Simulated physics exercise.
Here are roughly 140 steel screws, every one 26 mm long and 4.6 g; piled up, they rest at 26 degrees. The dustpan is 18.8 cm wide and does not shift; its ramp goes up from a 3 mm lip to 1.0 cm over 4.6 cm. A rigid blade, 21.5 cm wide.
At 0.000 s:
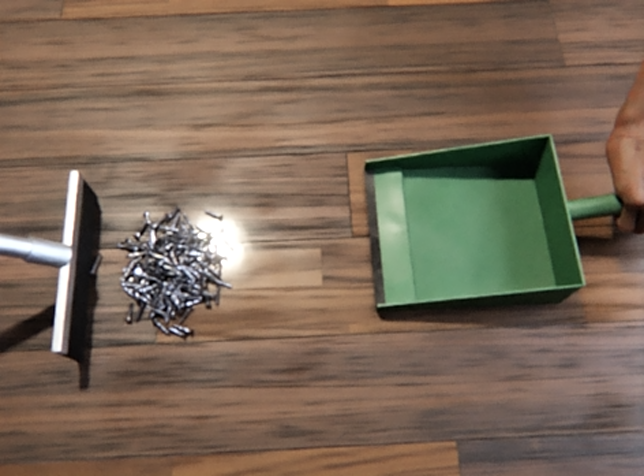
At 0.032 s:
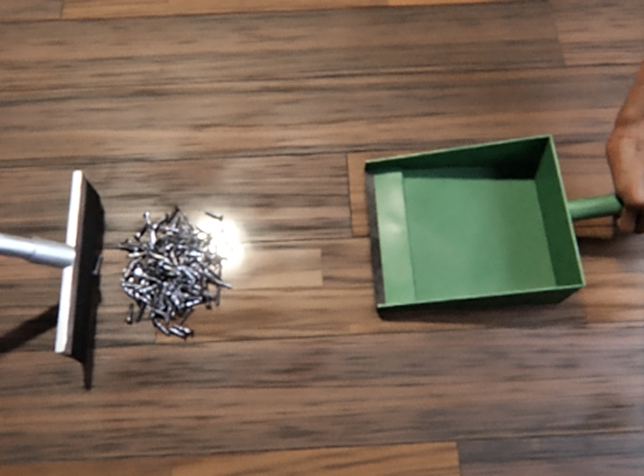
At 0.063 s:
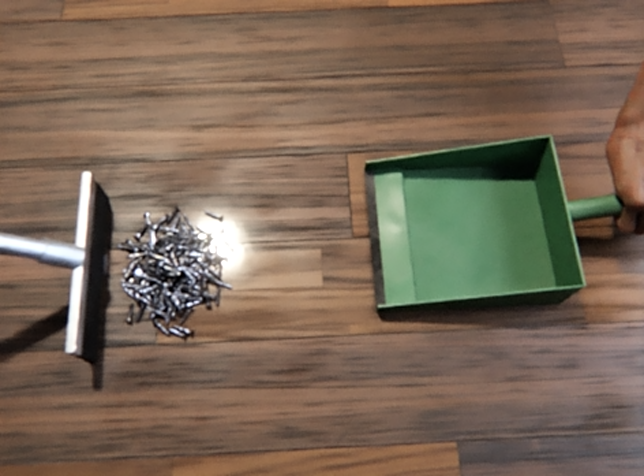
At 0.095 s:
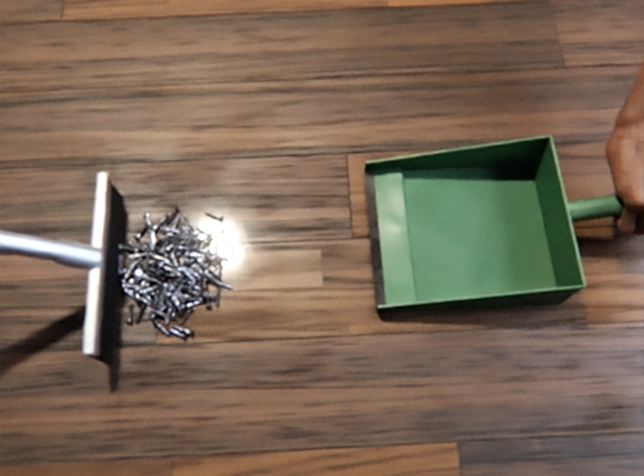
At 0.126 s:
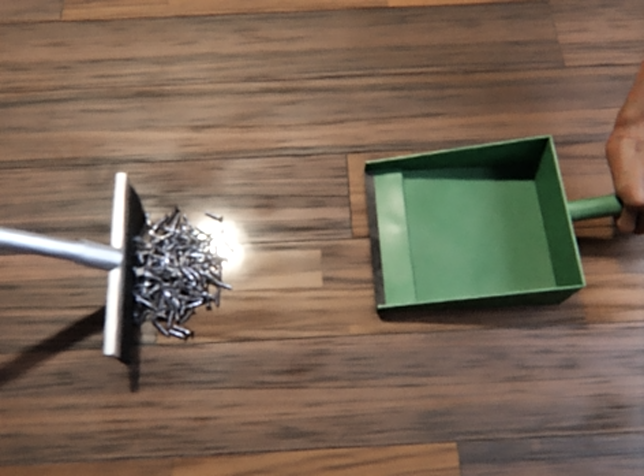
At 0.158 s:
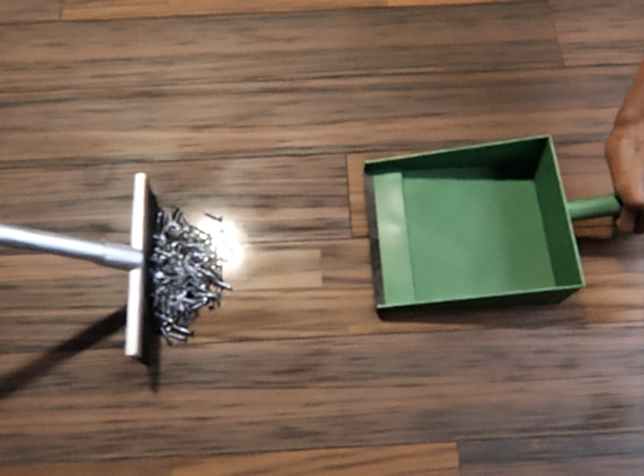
Flat blade on a metal handle sliding right across wooden floorboards, pressing into a pile of screws while a hand holds a green dustpan.
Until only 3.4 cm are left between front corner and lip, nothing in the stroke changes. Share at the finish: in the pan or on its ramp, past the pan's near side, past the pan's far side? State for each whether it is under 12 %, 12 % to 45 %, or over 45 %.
Pan: 12 % to 45 %; near side: 12 % to 45 %; far side: Under 12 %.
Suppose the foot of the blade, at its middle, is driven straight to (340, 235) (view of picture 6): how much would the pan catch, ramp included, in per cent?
Close to 35 in a hundred.
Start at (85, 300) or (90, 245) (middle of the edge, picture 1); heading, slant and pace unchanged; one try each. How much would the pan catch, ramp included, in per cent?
Estimates: 25 percent and 25 percent.
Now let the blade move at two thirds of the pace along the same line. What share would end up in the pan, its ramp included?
Share: Near 25 %.
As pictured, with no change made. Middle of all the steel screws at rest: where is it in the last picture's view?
(369, 266) or so.
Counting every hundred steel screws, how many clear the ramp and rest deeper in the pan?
Around 10 percent.
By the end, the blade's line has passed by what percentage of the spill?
Near 5 percent, give or take.
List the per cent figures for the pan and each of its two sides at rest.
Pan 35, near side 20, far side 0.
After 0.32 s, middle of the blade 15 cm from the lip; 0 % over the lip, far side 0 %, near side 10 %.
After 0.43 s, middle of the blade 7 cm from the lip; 0 % over the lip, far side 0 %, near side 15 %.
Then, at 0.68 s, middle of the blade 4 cm from the lip; 35 % over the lip, far side 5 %, near side 20 %.
By 1.6 s all is still; pan 35 %, near side 20 %, far side 0 %, in front of the lip or behind the blade 45 %.
